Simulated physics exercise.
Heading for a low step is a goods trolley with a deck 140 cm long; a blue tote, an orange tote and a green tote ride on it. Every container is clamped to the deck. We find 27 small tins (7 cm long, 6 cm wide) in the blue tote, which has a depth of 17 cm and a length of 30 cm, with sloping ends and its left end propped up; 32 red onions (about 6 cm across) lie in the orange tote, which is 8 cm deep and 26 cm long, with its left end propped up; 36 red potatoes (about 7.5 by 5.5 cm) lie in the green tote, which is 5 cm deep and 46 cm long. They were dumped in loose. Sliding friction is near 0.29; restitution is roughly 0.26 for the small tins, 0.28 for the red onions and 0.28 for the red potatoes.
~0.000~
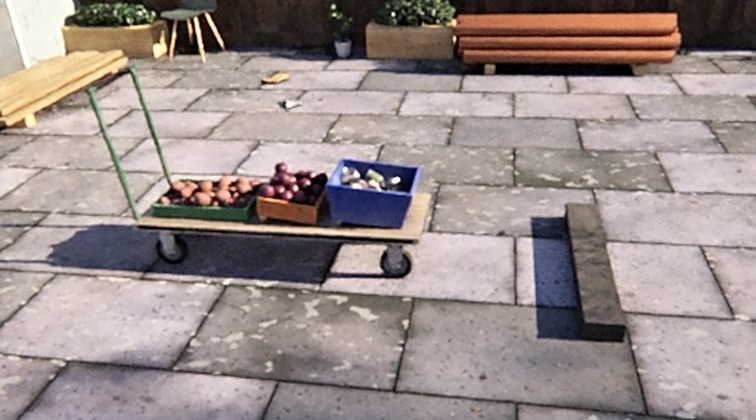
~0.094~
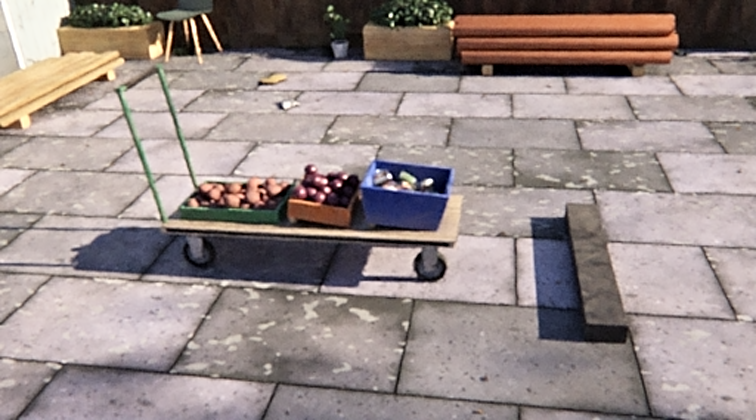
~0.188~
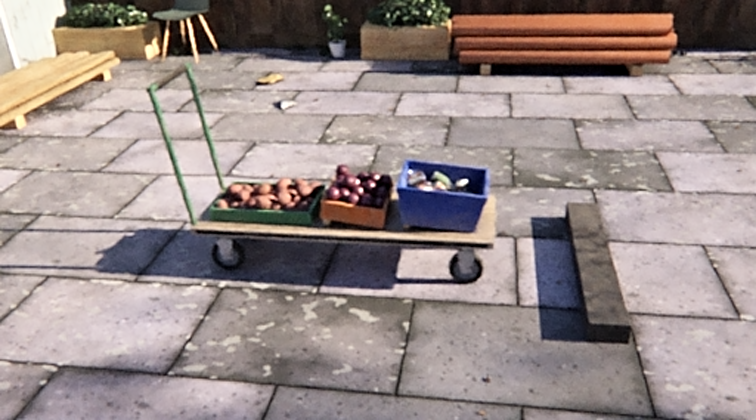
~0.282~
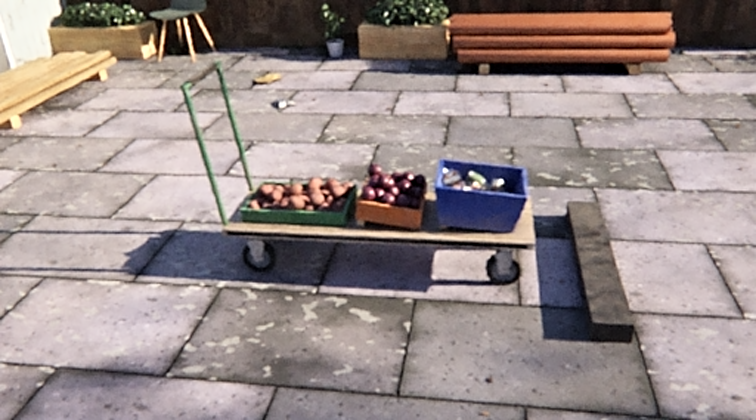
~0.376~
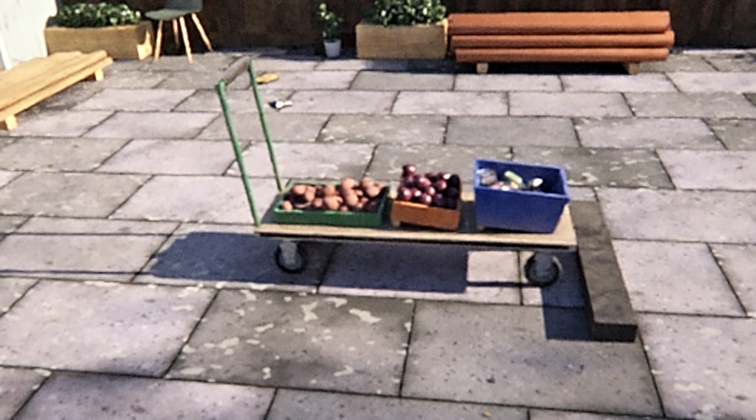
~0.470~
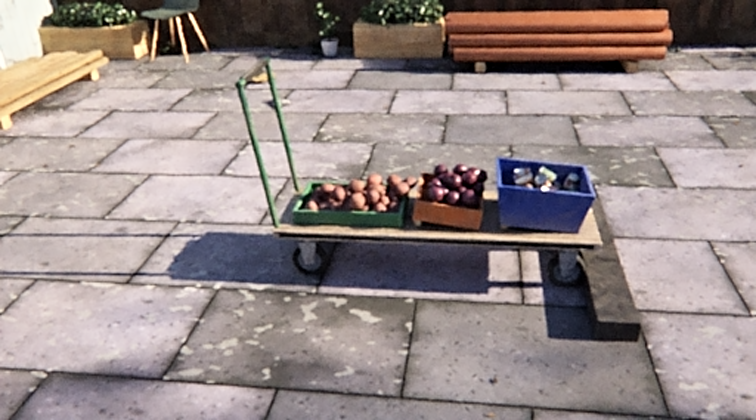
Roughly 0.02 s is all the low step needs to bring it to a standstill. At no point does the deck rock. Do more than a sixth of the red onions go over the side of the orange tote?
Yes.
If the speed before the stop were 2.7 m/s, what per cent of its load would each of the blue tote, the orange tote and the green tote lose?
In that case the blue tote sheds 10 per cent of its load, the orange tote 30 per cent, and the green tote 30 per cent.
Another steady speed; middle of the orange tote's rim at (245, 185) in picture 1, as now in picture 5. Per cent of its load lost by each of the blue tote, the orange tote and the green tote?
Blue tote 10, orange tote 30, green tote 20 per cent.
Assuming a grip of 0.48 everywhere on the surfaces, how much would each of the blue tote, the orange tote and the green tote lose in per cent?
Blue tote 0, orange tote 20, green tote 20 per cent.
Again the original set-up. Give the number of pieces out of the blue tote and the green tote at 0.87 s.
Roughly - blue tote: 0; green tote: 3.
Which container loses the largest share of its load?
Orange tote.
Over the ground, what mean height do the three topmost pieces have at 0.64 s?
44 cm.
After 0.52 s, blue tote 27 in, 0 out, orange tote 30 in, 2 out and green tote 33 in, 3 out.
After 0.64 s, blue tote 27 in, 0 out, orange tote 23 in, 9 out and green tote 33 in, 3 out.
After 0.87 s, blue tote 27 in, 0 out, orange tote 23 in, 9 out and green tote 33 in, 3 out.
Outcome (at 1.37 s), blue tote 27 in, 0 out, orange tote 23 in, 9 out and green tote 33 in, 3 out. Asked share, 9 of 32, 28 per cent.
